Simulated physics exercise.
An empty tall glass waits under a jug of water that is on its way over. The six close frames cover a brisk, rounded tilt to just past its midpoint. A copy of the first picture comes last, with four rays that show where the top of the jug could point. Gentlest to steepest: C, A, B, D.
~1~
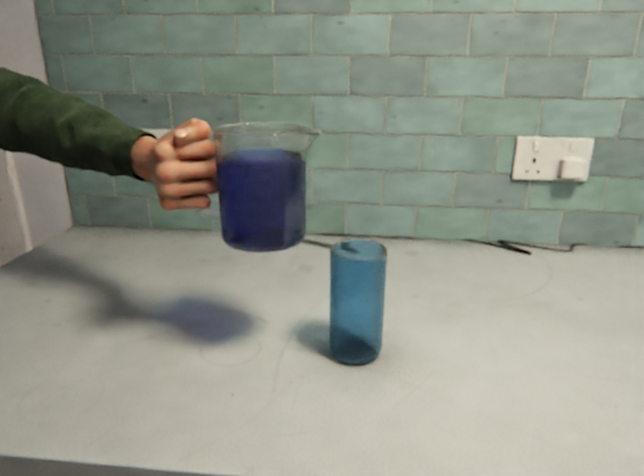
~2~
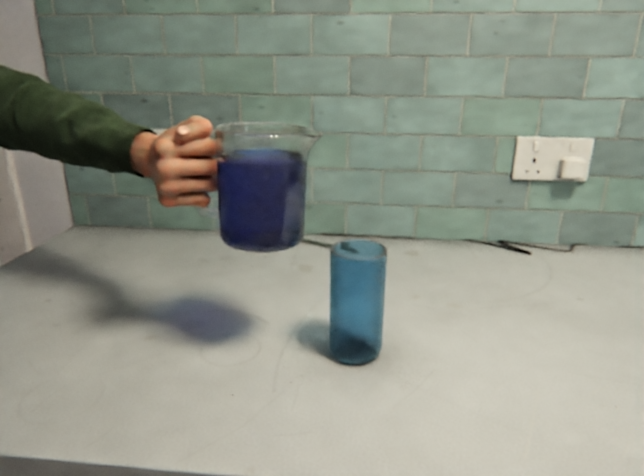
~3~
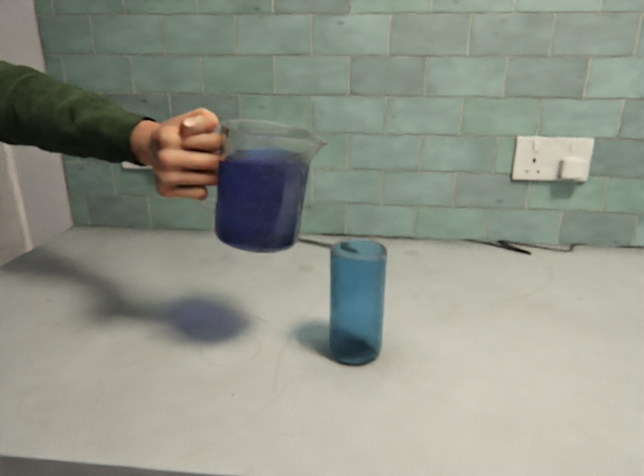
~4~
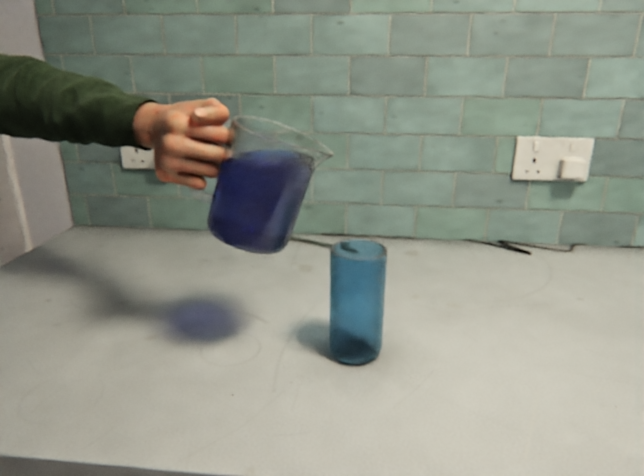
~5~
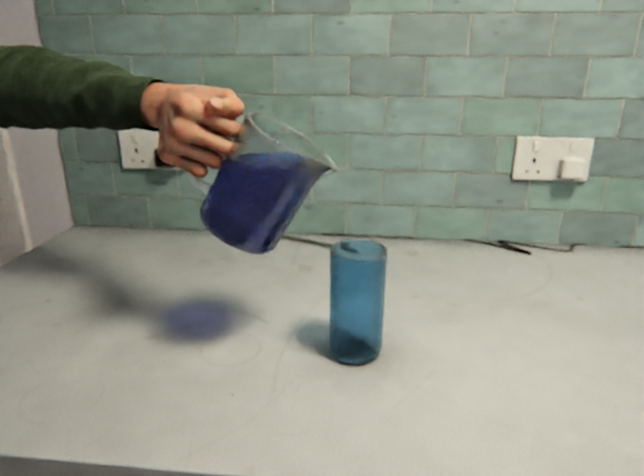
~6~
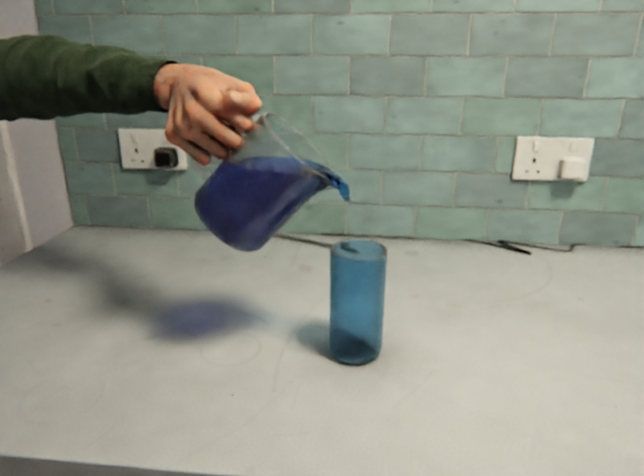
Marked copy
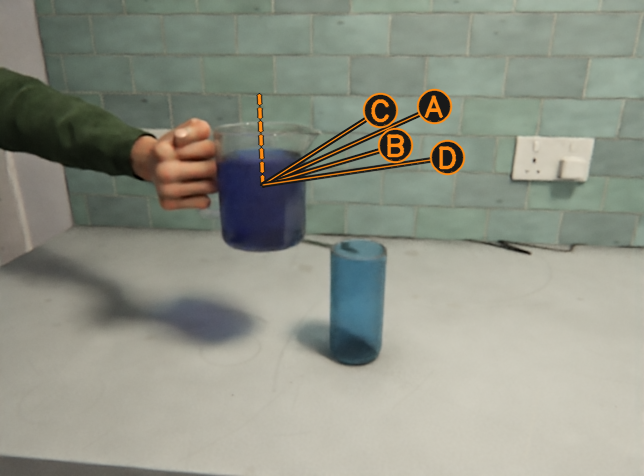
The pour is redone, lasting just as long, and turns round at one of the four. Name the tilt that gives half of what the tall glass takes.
Go for C.
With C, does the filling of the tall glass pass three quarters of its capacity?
No, less.
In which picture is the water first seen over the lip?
Picture 6.
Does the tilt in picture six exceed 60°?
No.
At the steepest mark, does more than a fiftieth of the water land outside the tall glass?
Yes, it does.
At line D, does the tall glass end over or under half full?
Over.
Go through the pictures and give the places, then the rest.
Upright, lip at (318, 132); rim of the tall glass round (359, 248); nothing has left yet, in the first frame.
Tipped about 2°, lip at (320, 135); nothing has left yet, in the second frame.
Tipped about 9°, lip at (326, 142); nothing has left yet, in the third frame.
Tipped about 18°, lip at (332, 154); nothing has left yet, in the fourth frame.
Tipped about 30°, lip at (337, 169); nothing has left yet, in the fifth frame.
Tipped about 43°, lip at (339, 186); water is over the lip, down to (348, 199), in the sixth frame.
In orange, A at (419, 114); B at (379, 150); C at (365, 119); D at (430, 160).
If A is chosen, the tall glass ends with about 74 % of what it can hold.
If B is chosen, the tall glass ends with about 96 % of what it can hold.
If C is chosen, the tall glass ends with about 49 % of what it can hold.
If D is chosen, the tall glass is filled to the brim; 15 % of the water is spilt.
